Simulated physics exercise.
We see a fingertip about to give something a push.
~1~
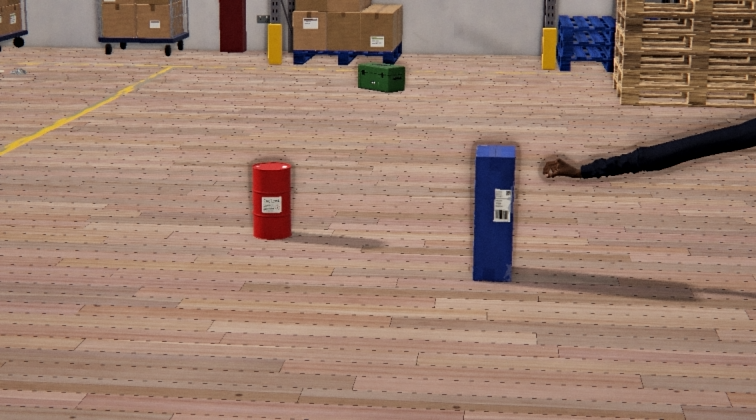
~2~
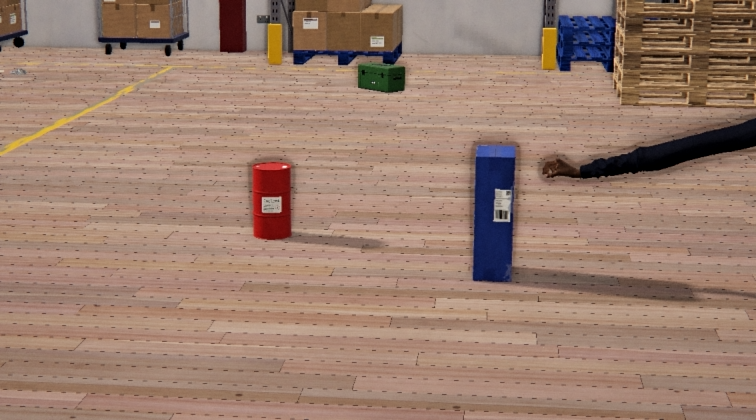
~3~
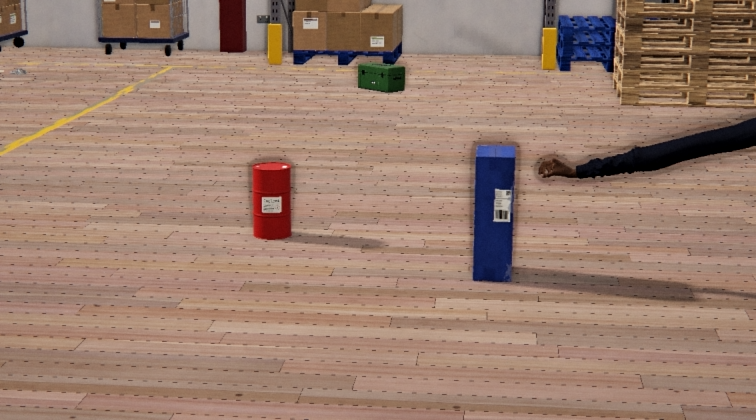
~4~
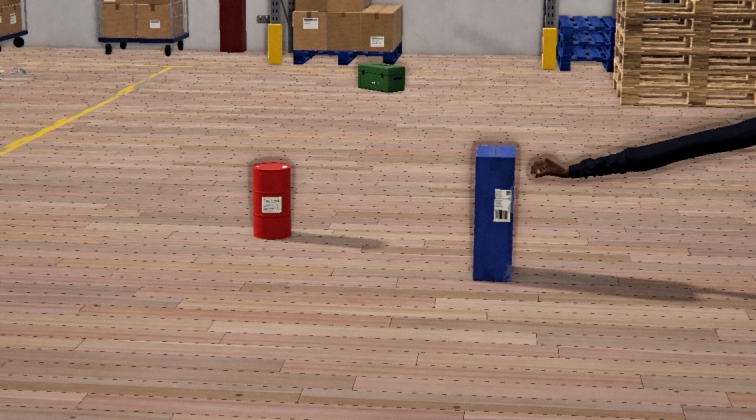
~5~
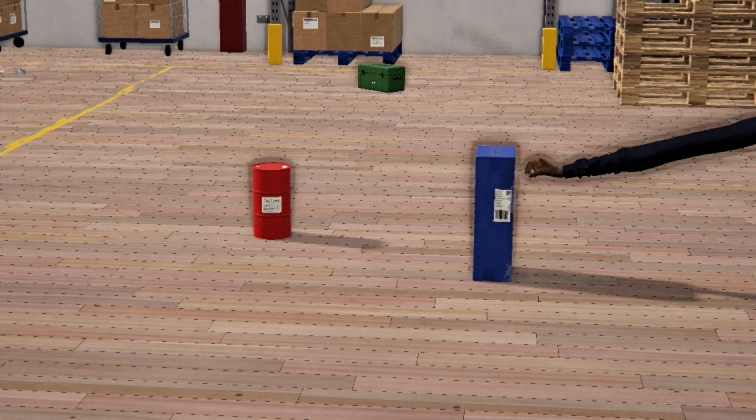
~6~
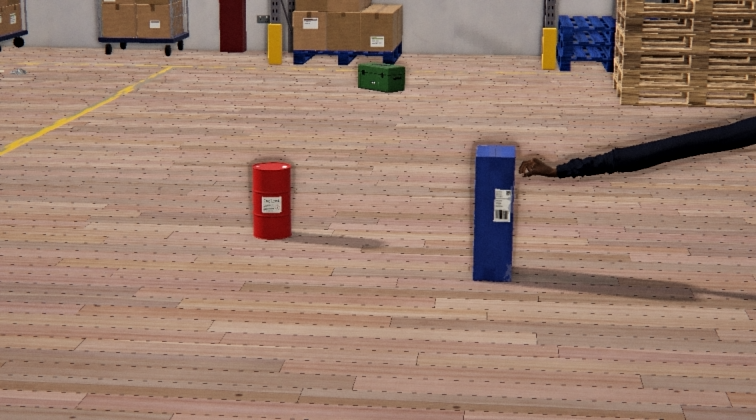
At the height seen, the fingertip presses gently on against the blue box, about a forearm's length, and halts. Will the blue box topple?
The blue box tips over.
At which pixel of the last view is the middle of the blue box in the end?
Around (405, 252).
Then, 0.40 s past the last view, blue box rocked 14° from its first pose near (479, 210).
Then, 0.80 s past the last view, blue box rocked 37° from its first pose near (452, 213).
Then, 1.00 s past the last view, blue box rocked 73° from its first pose near (420, 235).
Then, 1.10 s past the last view, blue box on its side near (407, 251).
Finally, down or leaning hard on the floor, blue box. Final places as the last picture's camera would see them, blue box near (405, 252).
